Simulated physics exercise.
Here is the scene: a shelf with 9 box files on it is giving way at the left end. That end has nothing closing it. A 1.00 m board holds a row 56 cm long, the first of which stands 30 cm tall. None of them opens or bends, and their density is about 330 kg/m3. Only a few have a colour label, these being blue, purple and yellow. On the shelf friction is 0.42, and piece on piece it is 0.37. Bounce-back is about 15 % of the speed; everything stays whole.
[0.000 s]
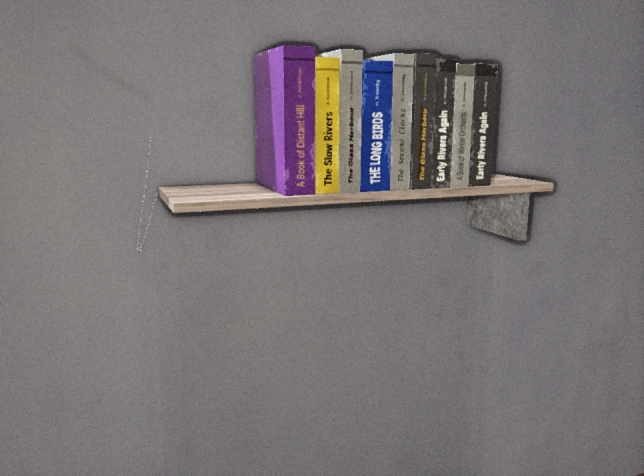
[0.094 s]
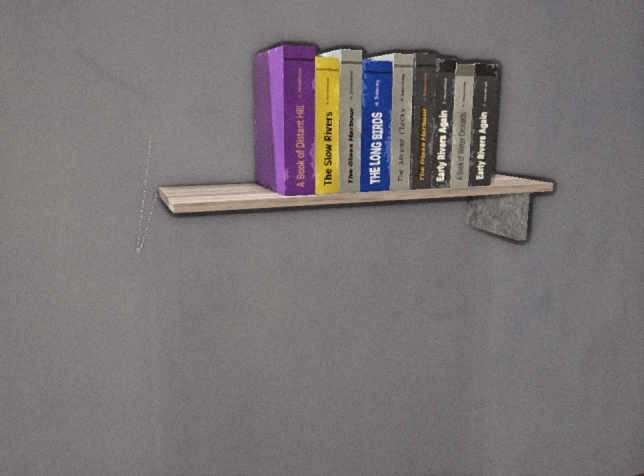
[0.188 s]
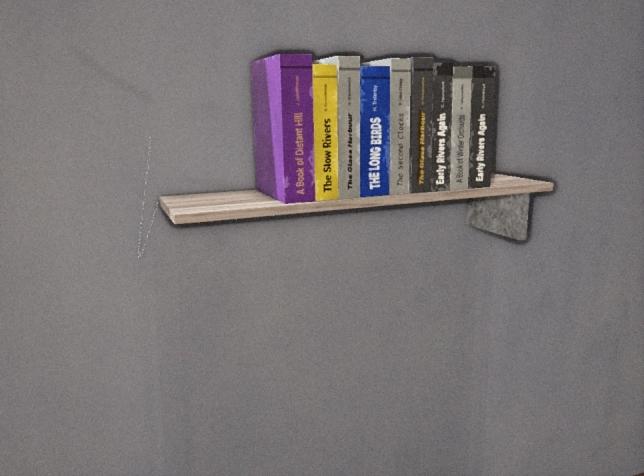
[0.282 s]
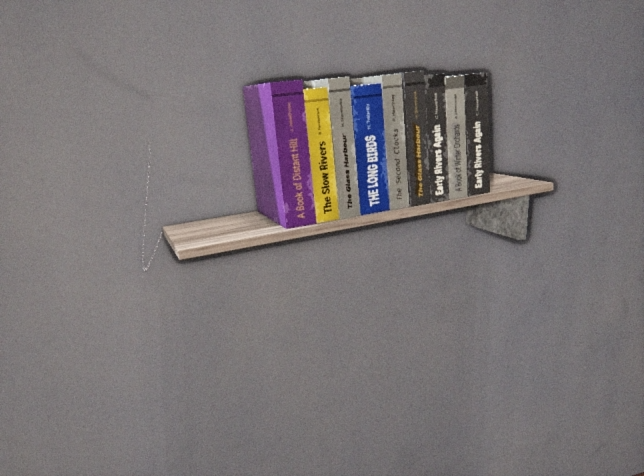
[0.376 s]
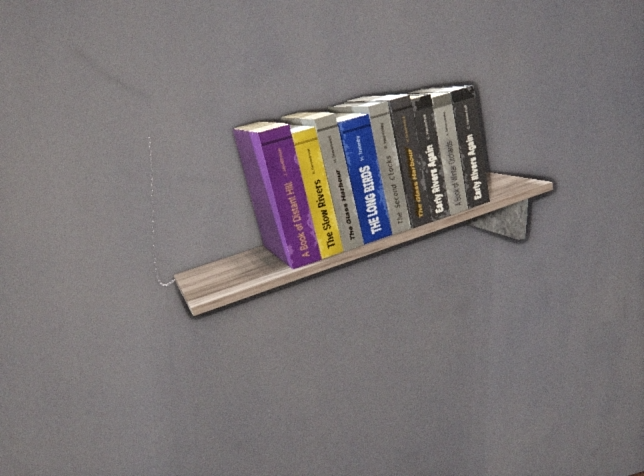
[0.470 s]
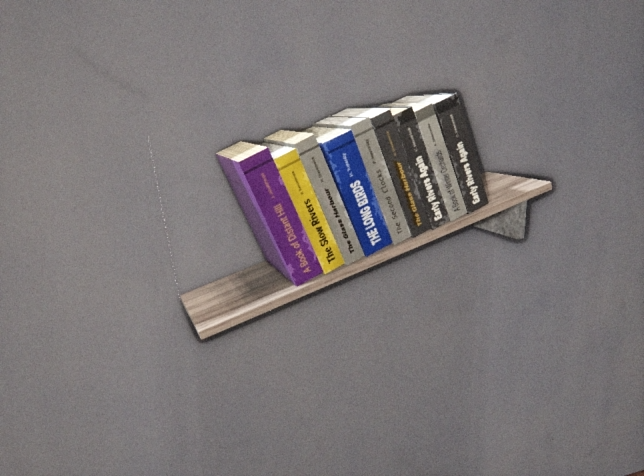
A shelf dips steadily at its left end, then its row of titled spines leans left.
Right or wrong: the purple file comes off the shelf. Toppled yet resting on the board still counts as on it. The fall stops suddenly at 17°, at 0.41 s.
Right.
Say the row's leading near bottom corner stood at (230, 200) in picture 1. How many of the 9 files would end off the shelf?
It would be 4.
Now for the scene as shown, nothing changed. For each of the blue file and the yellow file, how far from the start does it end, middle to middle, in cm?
Net displacement (cm): Blue = 40; yellow = 140.
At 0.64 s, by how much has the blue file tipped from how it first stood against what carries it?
I'd put it at roughly 30 degrees away from its starting angle.
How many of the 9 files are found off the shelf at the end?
The number is 2.
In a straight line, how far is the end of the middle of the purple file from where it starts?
It ends around 150 cm from its start.
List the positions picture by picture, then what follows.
In the first picture (each place is the centre of the face we see best; leans and shifts are taken against what carries them), shelf's free end (188, 207) slope 0°; purple file (300, 123); yellow file (328, 127); blue file (377, 128); all in place.
The second picture shows shelf's free end (188, 208) slope 0°; purple file (300, 123).
The third picture shows shelf's free end (189, 218) slope 1°; purple file (298, 130).
The fourth picture shows shelf's free end (193, 253) slope 6°; purple file (294, 156).
The fifth picture shows shelf's free end (205, 308) slope 13°; purple file (291, 199).
The sixth picture shows shelf's free end (213, 331) slope 17°; purple file (283, 219) tilted 7°; yellow file (311, 213) tilted 7°; blue file (359, 195) tilted 6°; 9 have shifted.
By 0.64 s, none of the 9 files off the shelf, 9 disturbed; purple file tilted 28°; yellow file tilted 28°.
By 0.92 s, none of the 9 files off the shelf, 9 disturbed; purple file upside down; yellow file tilted 58°.
By 1.26 s, 2 of the 9 files off the shelf; purple file on its side; yellow file upside down.
When it is over (2.0 s), 2 of the 9 files off the shelf; purple file on its side; yellow file on its side; blue file on its side.
